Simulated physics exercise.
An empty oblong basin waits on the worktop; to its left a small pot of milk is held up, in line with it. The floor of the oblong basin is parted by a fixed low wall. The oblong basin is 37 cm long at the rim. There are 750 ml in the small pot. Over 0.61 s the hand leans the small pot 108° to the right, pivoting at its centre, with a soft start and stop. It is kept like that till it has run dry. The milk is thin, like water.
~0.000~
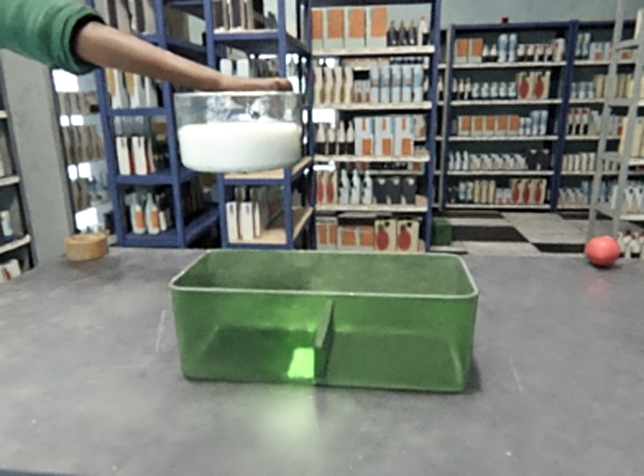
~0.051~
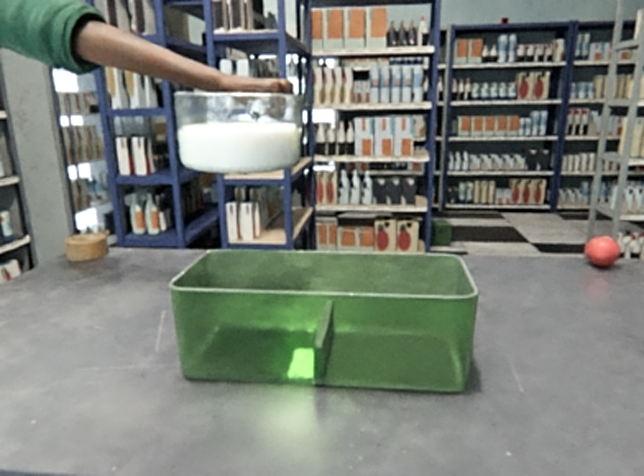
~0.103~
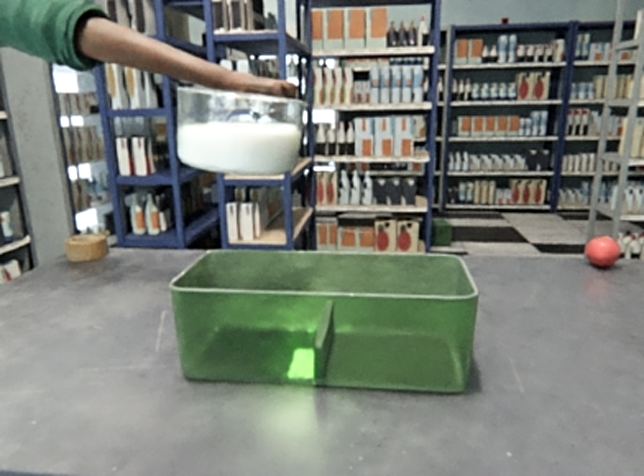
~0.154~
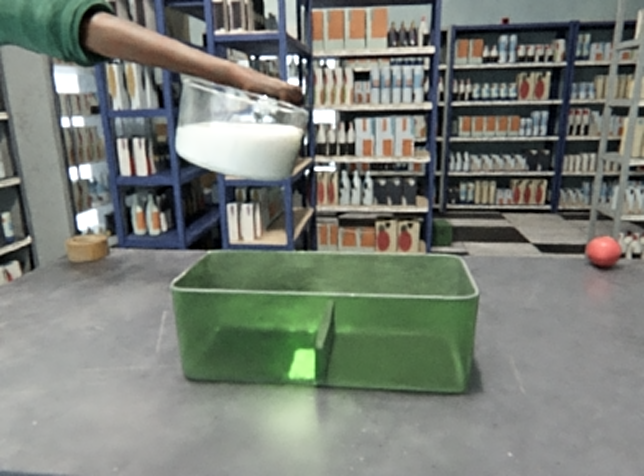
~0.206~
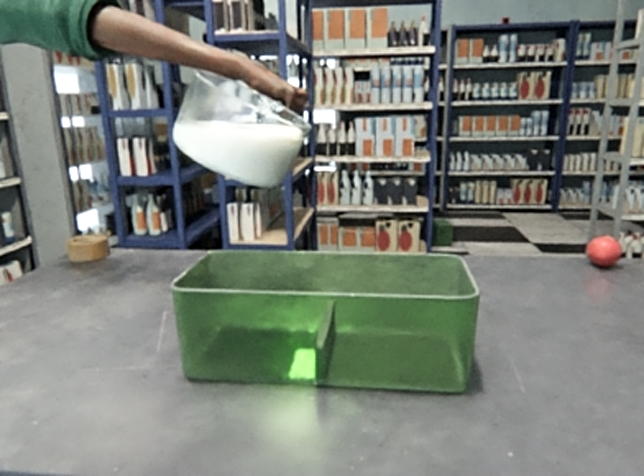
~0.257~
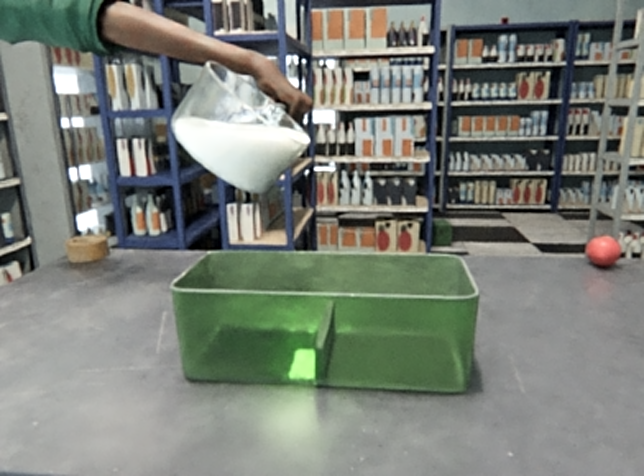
A hand holding a clear pot of milk above a green divided basin on a grey worktop, steadily tilting it to the right.
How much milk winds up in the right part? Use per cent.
About 77 per cent.
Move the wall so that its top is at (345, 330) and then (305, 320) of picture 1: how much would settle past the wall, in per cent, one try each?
In turn about 40 and 90 per cent.
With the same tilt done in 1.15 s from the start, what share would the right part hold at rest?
Then about 85 per cent.
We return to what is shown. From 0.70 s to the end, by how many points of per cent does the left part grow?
Some 7 per cent.
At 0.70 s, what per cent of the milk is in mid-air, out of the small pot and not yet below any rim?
Near 10 in a hundred.
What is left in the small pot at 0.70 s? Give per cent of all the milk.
Some 7 per cent.
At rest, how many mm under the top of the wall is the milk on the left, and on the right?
Some 42 mm on the left and 26 mm on the right.
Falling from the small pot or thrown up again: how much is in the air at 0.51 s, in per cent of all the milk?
About 54 per cent.
By 0.51 s the tilt is 101° and 29 per cent is still to pour, 0 is left of the wall and 18 right of it.
By 0.70 s the tilt is 108° and 7 per cent is still to pour, 15 is left of the wall and 68 right of it.
By 0.90 s the tilt is 108° and 0 per cent is still to pour, 20 is left of the wall and 74 right of it.
By 1.11 s the tilt is 108° and 0 per cent is still to pour, 21 is left of the wall and 77 right of it.
At rest 21 per cent lies left of the wall, 77 right of it and 2 outside.
